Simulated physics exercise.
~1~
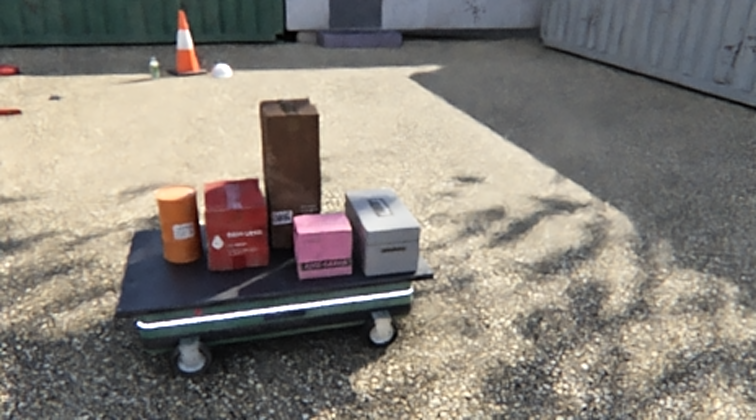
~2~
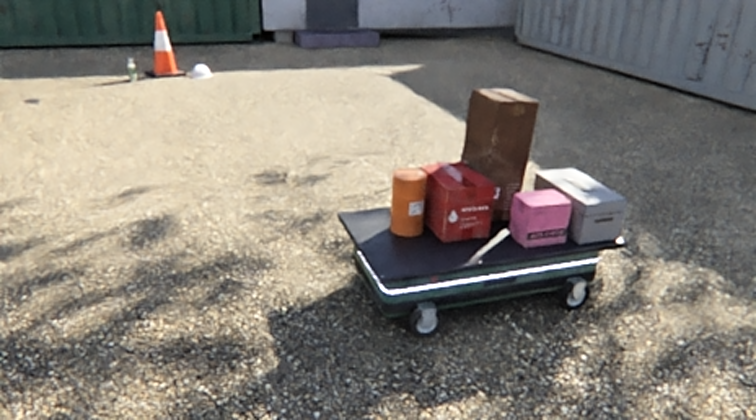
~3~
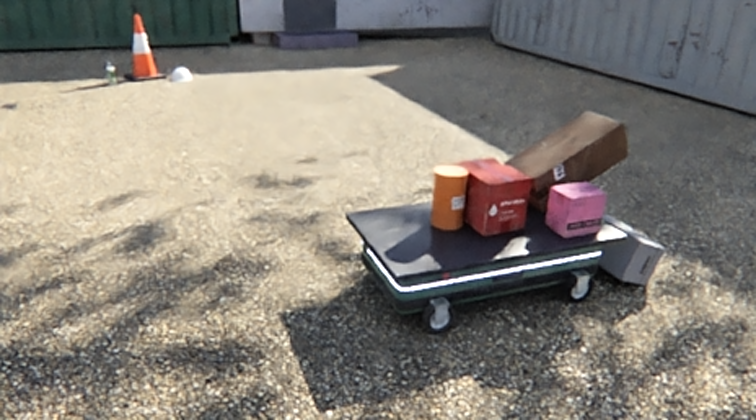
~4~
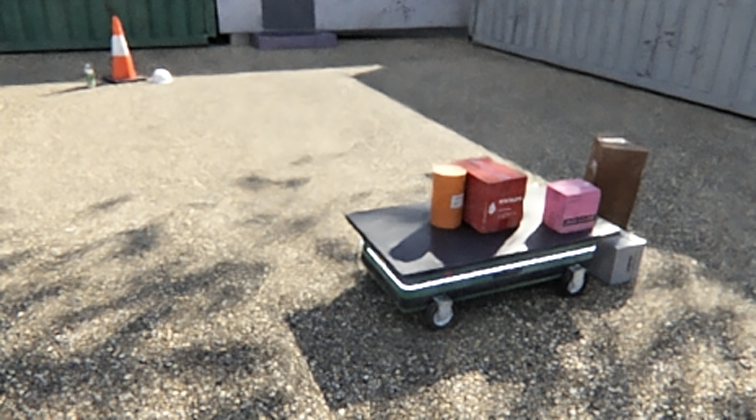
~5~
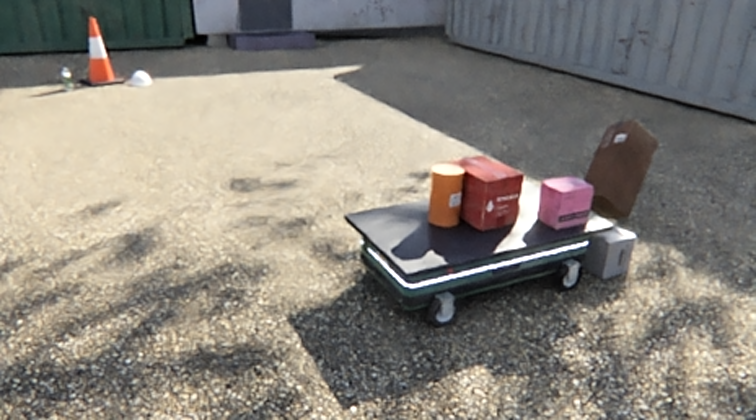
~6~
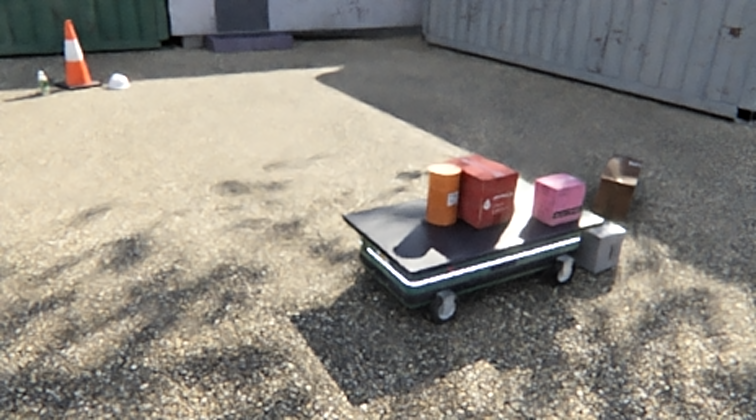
A grey box and tall brown box tumble off a cart while three items stay aboard.
